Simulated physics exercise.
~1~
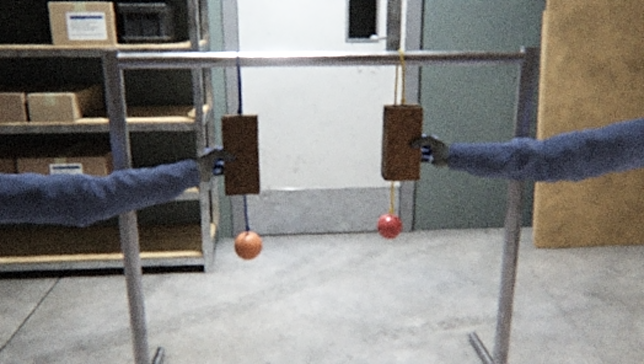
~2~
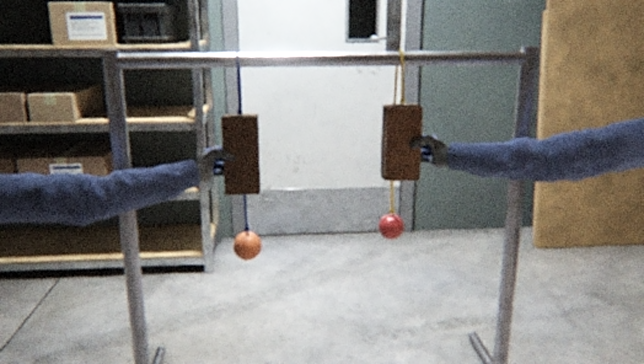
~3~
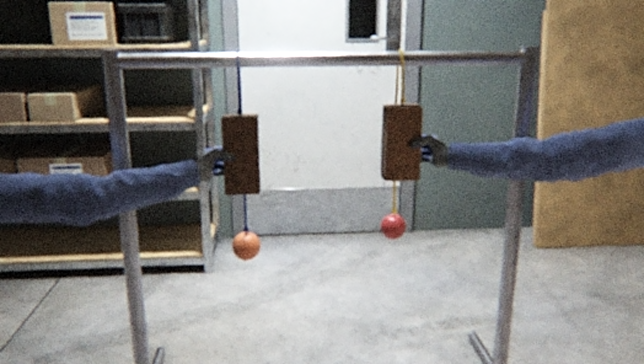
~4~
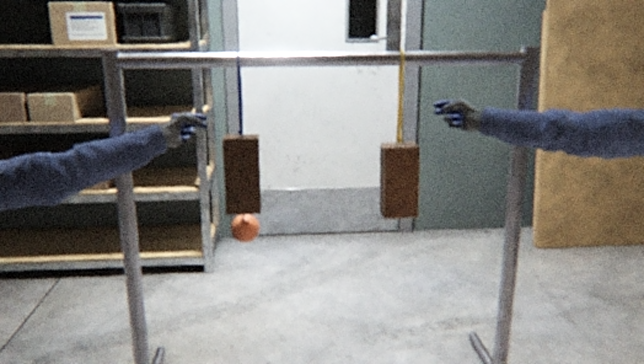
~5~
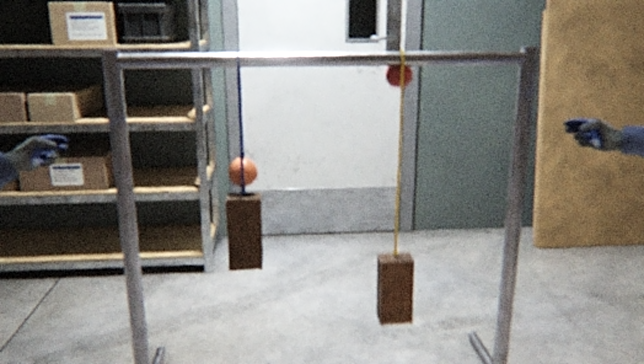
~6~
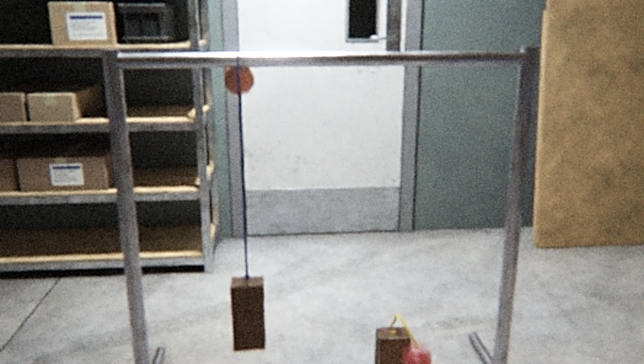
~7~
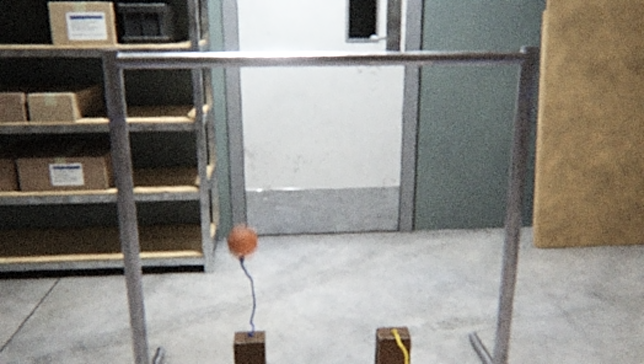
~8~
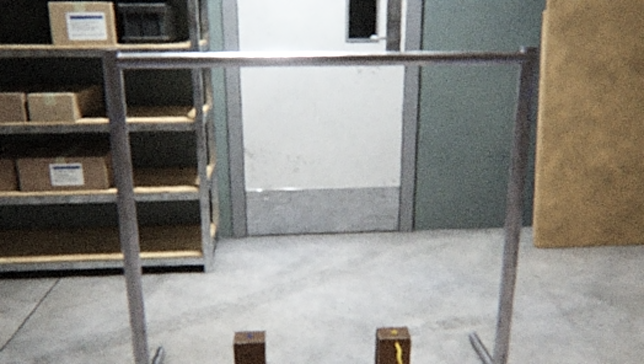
Two bricks released by gloved hands drop from a rail to the floor, pulling their cords down.
